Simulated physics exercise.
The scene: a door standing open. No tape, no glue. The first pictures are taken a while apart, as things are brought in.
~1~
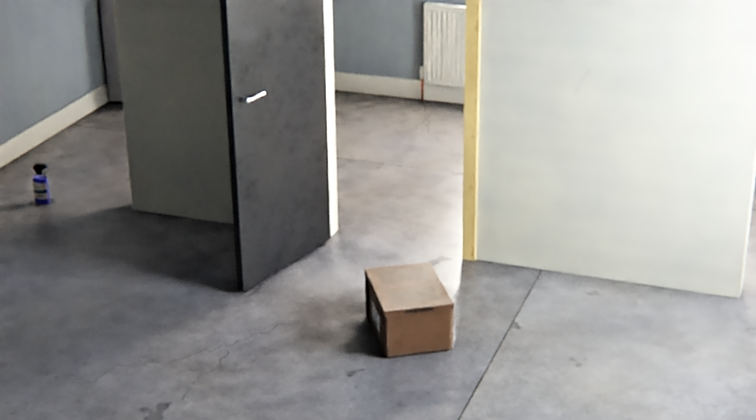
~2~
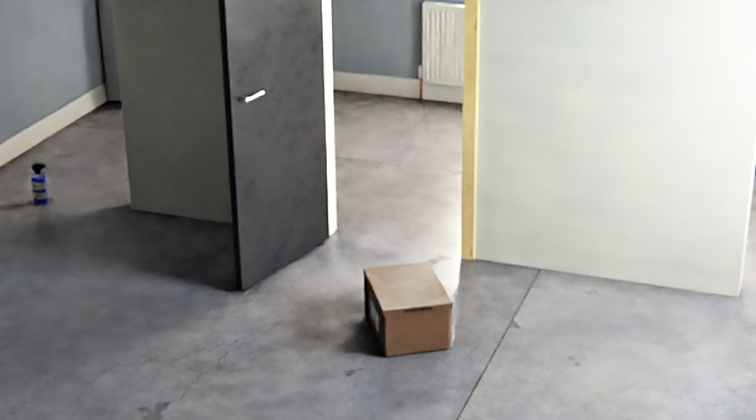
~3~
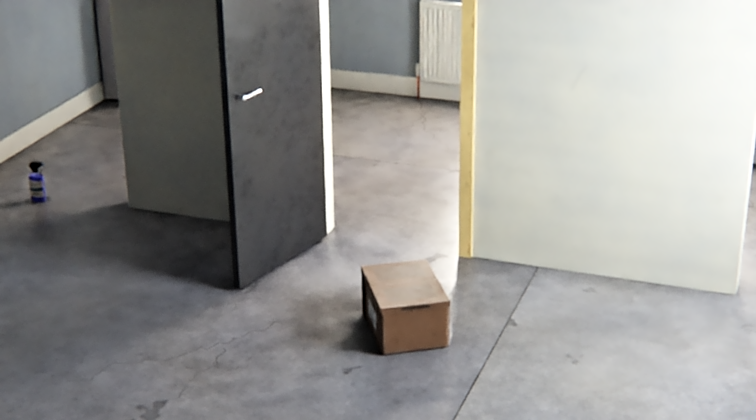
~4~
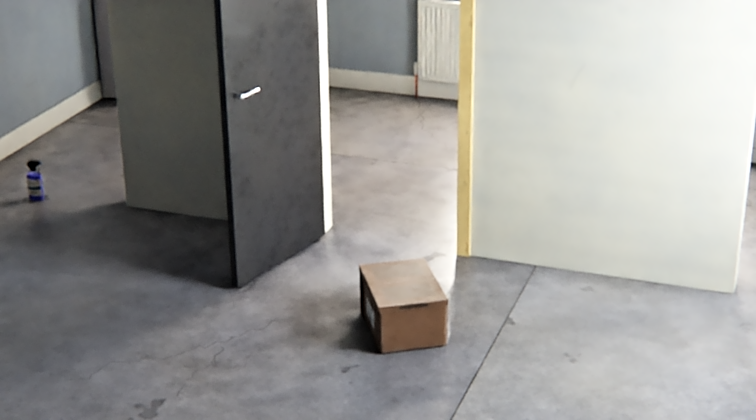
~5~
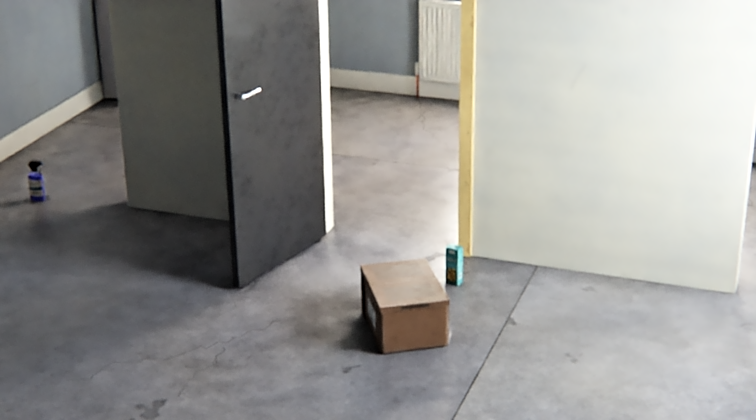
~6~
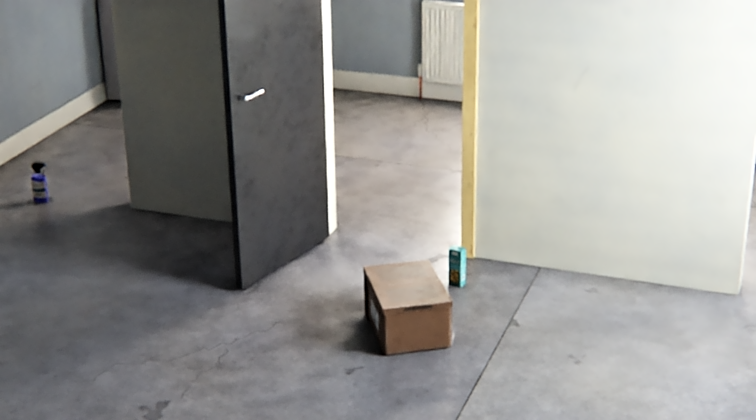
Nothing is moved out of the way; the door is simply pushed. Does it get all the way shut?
In the end the door reaches the frame.
Then, 0.90 s later than the last frame, door 81° open.
Then, 1.60 s later than the last frame, door 51° open.
Then, 2.40 s later than the last frame, door 16° open.
When it is over, door 0° open; both as before. End places, in pixels of the last picture, turquoise carton near (457, 266).
